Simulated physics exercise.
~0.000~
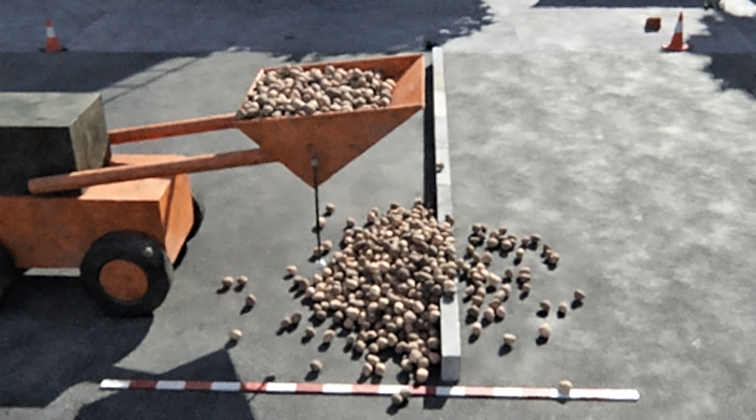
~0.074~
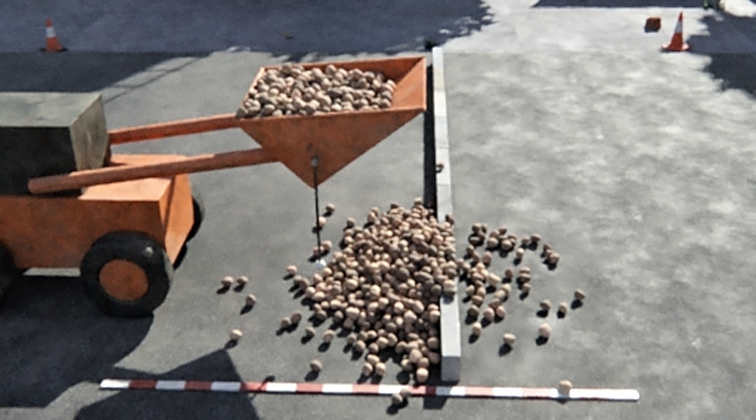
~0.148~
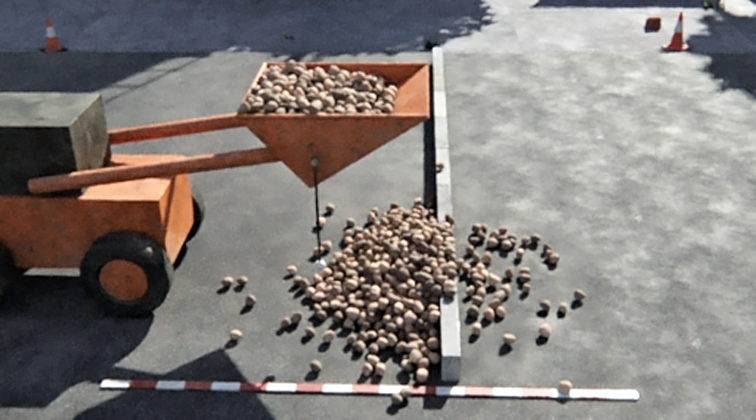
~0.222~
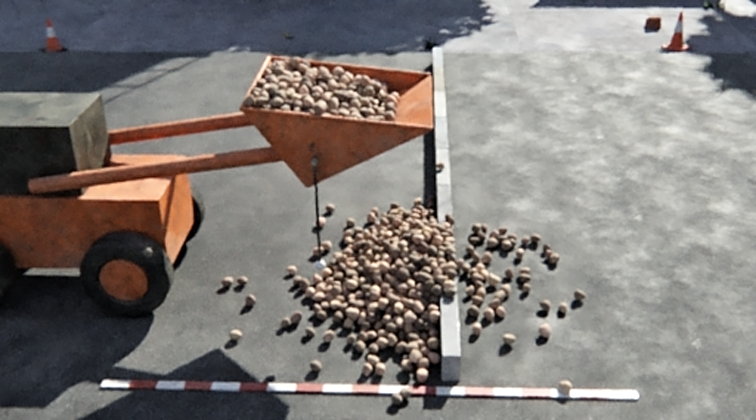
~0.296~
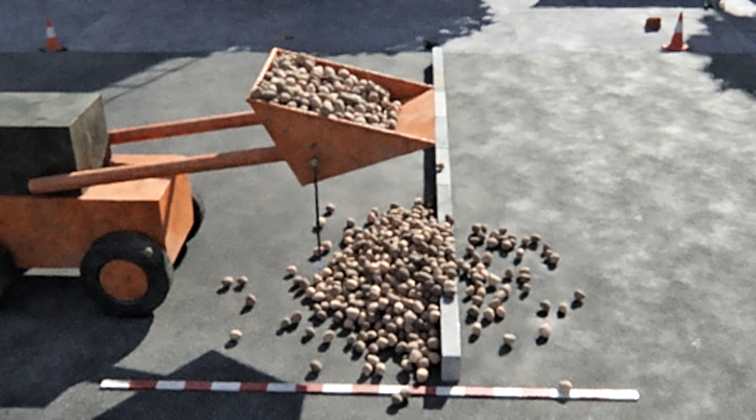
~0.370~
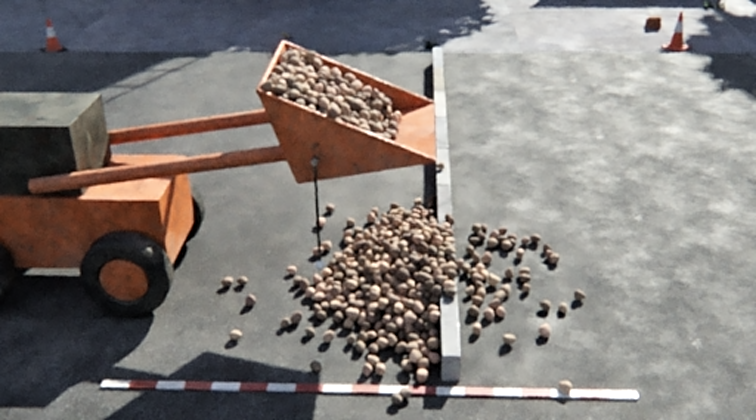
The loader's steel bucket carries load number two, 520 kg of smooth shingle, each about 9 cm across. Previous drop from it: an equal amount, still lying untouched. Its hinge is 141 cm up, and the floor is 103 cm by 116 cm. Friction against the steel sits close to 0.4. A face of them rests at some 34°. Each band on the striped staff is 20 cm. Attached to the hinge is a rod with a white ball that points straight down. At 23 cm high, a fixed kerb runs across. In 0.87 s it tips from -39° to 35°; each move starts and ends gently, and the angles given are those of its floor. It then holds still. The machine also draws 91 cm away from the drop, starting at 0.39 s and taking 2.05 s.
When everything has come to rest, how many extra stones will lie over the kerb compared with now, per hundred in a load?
About 29 per hundred.
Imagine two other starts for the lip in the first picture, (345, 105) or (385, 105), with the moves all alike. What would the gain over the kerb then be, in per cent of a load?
Roughly 0 and 10 per cent, in that order.
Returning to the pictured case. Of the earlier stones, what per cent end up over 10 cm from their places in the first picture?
Near 25 per cent, I reckon.
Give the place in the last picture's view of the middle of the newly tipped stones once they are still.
In the last view, somewhere near (411, 264).
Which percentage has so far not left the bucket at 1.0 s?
It holds some 65 percent.
After 0.6 s the floor is at 23°; in per cent of one load, 100 in the bucket, 92 on this side of the kerb, 8 over the kerb; the foremost stones are at (554, 283).
After 1.0 s the floor is at 35°; in per cent of one load, 65 in the bucket, 127 on this side of the kerb, 8 over the kerb; the foremost stones are at (554, 283).
After 2.9 s the floor is at 35°; in per cent of one load, 0 in the bucket, 163 on this side of the kerb, 37 over the kerb; the foremost stones are at (710, 289).
After 5.6 s the floor is at 35°; in per cent of one load, 0 in the bucket, 163 on this side of the kerb, 37 over the kerb; the foremost stones are at (710, 289). Net gain over the kerb, 29.
